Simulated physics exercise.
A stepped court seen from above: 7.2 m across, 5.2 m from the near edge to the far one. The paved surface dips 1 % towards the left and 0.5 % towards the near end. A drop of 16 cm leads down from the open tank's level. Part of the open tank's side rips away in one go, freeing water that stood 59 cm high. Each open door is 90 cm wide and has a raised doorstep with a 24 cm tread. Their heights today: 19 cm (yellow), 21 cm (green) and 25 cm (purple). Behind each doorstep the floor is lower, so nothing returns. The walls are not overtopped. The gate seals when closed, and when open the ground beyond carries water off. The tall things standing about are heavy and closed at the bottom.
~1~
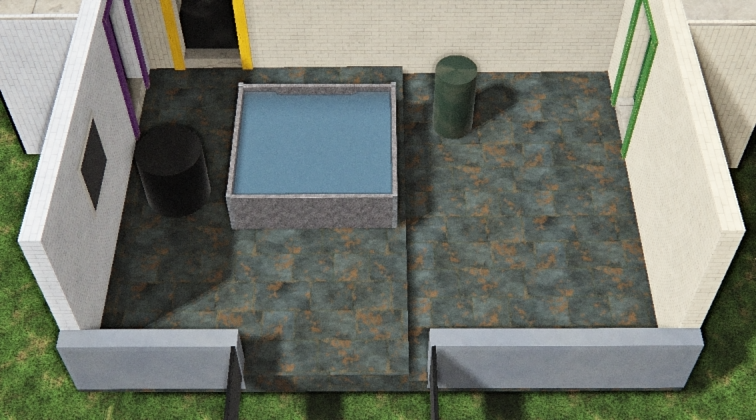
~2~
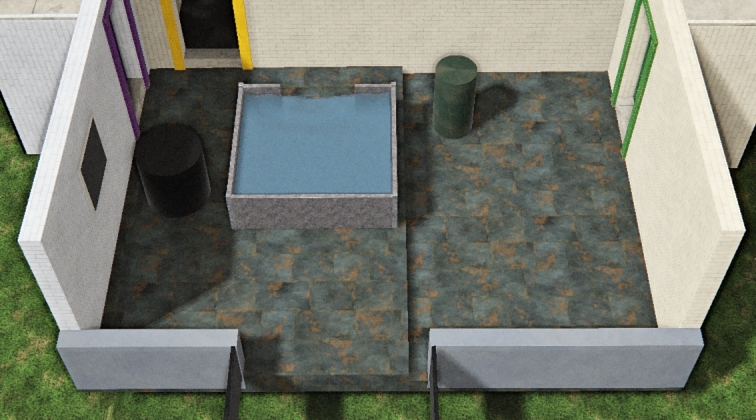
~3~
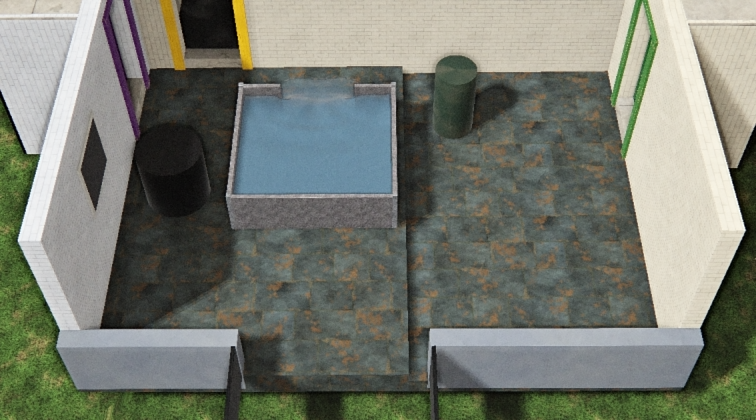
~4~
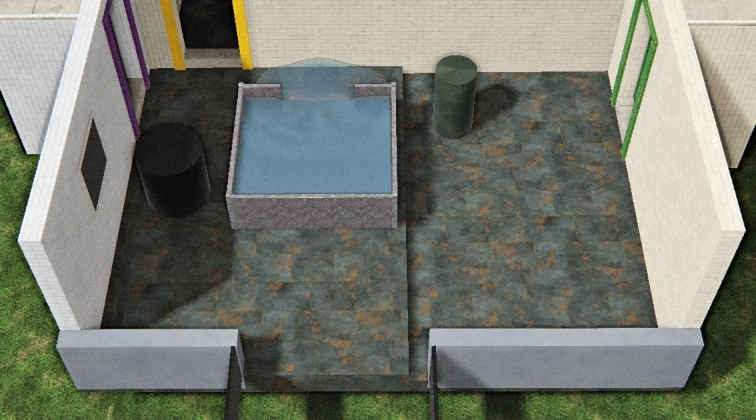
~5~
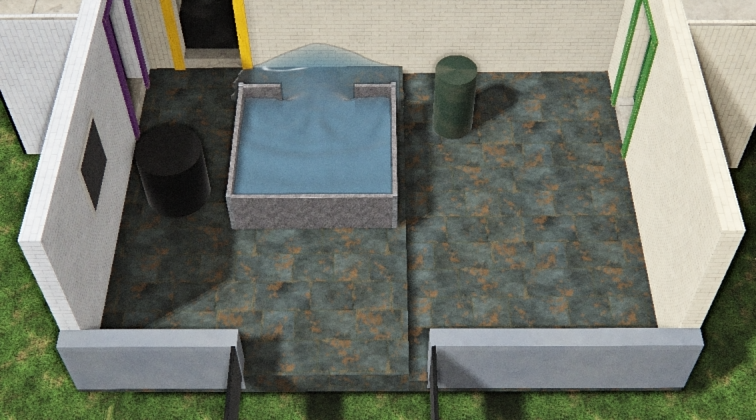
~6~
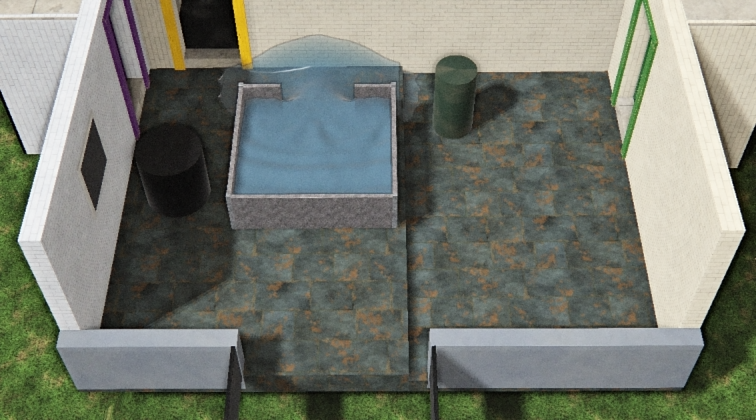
At the start, a stone-walled tank of still blue water sits in a paved court between a black cylinder and a green one. Part of its far side suddenly opens, and water pours out through the gap, then fans outward in a rippling sheet along the back wall.
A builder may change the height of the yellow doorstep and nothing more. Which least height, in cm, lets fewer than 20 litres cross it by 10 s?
About 11.5 cm.
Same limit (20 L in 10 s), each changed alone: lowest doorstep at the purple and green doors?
Roughly 21 cm at purple and 12.5 cm at green.
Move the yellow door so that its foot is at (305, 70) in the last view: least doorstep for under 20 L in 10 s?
About 40 cm.
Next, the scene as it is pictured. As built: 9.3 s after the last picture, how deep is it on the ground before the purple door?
Roughly 11.5 cm deep.
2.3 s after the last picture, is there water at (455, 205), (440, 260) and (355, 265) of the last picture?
In turn: Flooded, not reached, dry.
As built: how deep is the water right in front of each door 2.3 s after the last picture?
In cm: Yellow 11, green 17, purple 24.
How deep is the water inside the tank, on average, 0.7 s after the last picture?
Roughly 43 cm on average.
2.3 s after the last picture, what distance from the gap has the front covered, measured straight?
Roughly 4.6 m.
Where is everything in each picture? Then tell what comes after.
The open tank at (315, 142) is whole and still, 59 cm deep; the yellow door at (206, 19) is dry, in the first picture.
The front is at a hidden place, 0.3 m from the gap on the far side; 0.3 m2 of floor is wet, 59 cm left at the back, in the second picture.
Water pours out on the far side and has run 0.8 m, to (295, 82); about 10 cm deep outside, 59 cm at the back, in the third picture.
The front is at (277, 68), 1.1 m from the gap on the far side; 1.7 m2 of floor is wet, 59 cm left at the back, in the fourth picture.
Water pours out on the far side and has run 1.2 m, to (250, 68); about 9 cm deep outside, 59 cm at the back, in the fifth picture.
The gap is on the far side, the front 1.4 m out at (227, 69); the back of the open tank holds 56 cm; the yellow door at (206, 19), 2.0 m from the gap, is still 0.2 m from the nearest water, in the sixth picture.
Then, 0.7 s after the last picture water covers 15 % of the floor, deepest (45 cm) near (323, 73); 13 cm at the yellow door, 0 litres in over its 19 cm doorstep.
Then, 2.3 s after the last picture water covers 40 % of the floor, deepest (29 cm) near (148, 83); 11 cm at the yellow door, 0 litres in over its 19 cm doorstep.
Then, 9.3 s after the last picture water covers 95 % of the floor, deepest (15 cm) near (156, 172); 12 cm at the yellow door, 0 litres in over its 19 cm doorstep.
At the yellow door as built, the water peaked near 16 cm, 6.5 s after the last picture.
Run again over the same 10 s with other heights there, 38 litres in over 9.5 cm, 14 litres over 12.5 cm. The limit of 20 litres is kept from about 11.5 cm up.
